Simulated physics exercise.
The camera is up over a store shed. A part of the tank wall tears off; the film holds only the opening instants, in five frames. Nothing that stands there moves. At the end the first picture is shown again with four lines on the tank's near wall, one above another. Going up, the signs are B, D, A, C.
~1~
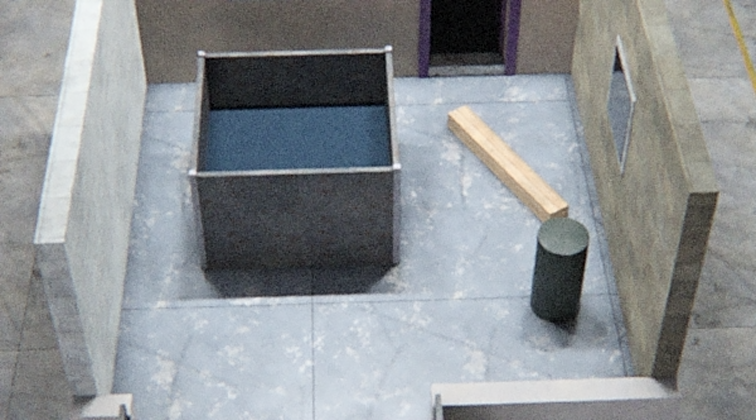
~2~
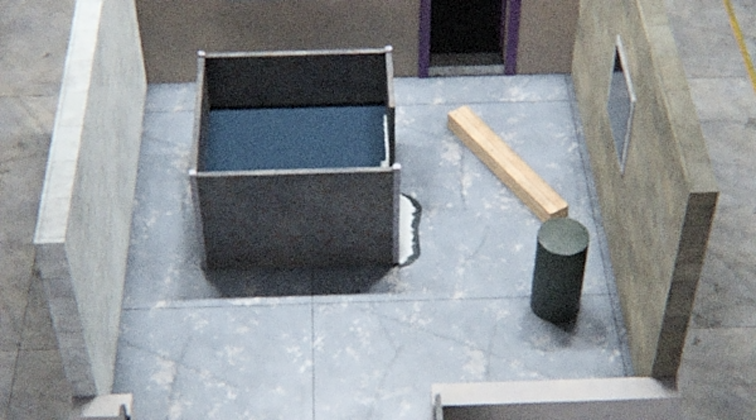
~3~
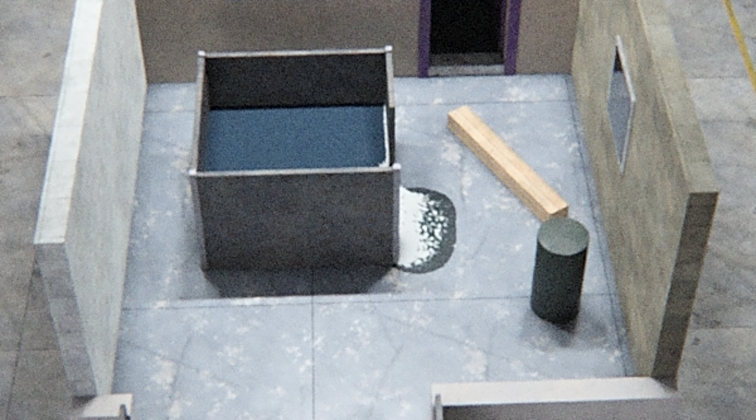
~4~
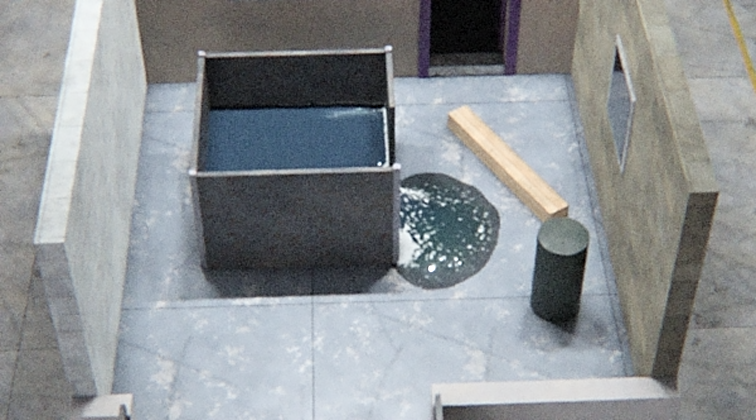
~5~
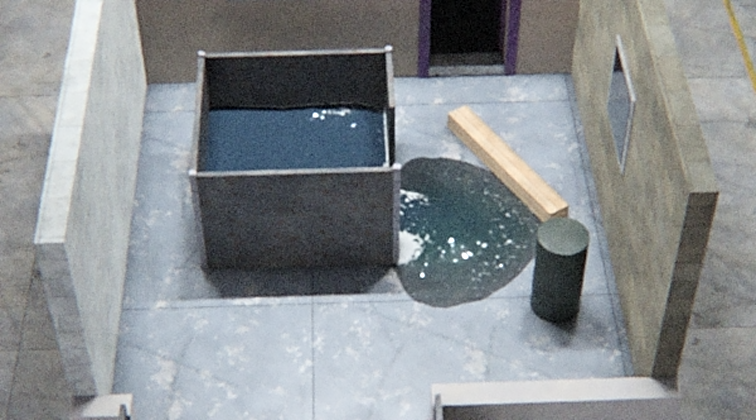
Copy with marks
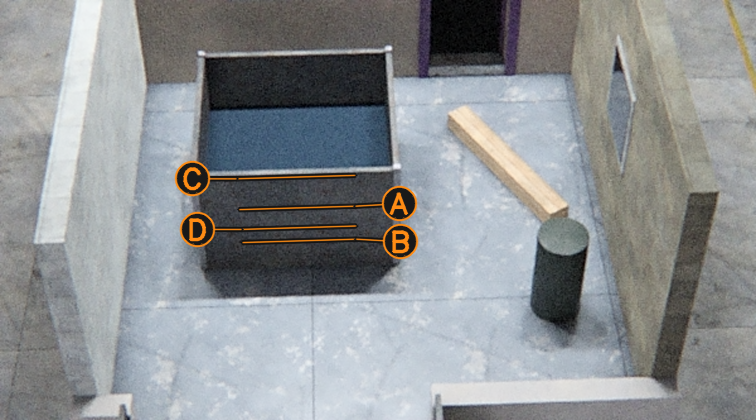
Water pouring from the right side of a dark square tank, spreading across a shed floor toward a wooden beam and green cylinder.
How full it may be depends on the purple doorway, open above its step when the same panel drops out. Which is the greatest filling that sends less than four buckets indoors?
The limit is A.
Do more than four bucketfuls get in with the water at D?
No, not at all.
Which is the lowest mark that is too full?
C.
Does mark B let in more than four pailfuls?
No, that is safe.
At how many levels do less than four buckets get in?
Three of them.
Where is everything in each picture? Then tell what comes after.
In the first picture, water in the tank at rest, its middle at (298, 159); foot of the purple doorway at (466, 75); open gate at (282, 386).
In the second picture, 1 % of the ground under water, visible out to (407, 259).
In the third picture, 3 % of the ground under water, visible out to (442, 201).
In the fourth picture, 6 % of the ground under water, visible out to (487, 207).
In the fifth picture, 11 % of the ground under water, visible out to (509, 201).
In orange, A at (297, 207); B at (299, 240); C at (295, 177); D at (298, 227); from the bottom up B, D, A, C.
Choosing A, a splash gets over, under a bucket.
Choosing B, nothing gets over.
Choosing C, about 10 bucketfuls get in.
Choosing D, nothing gets over.
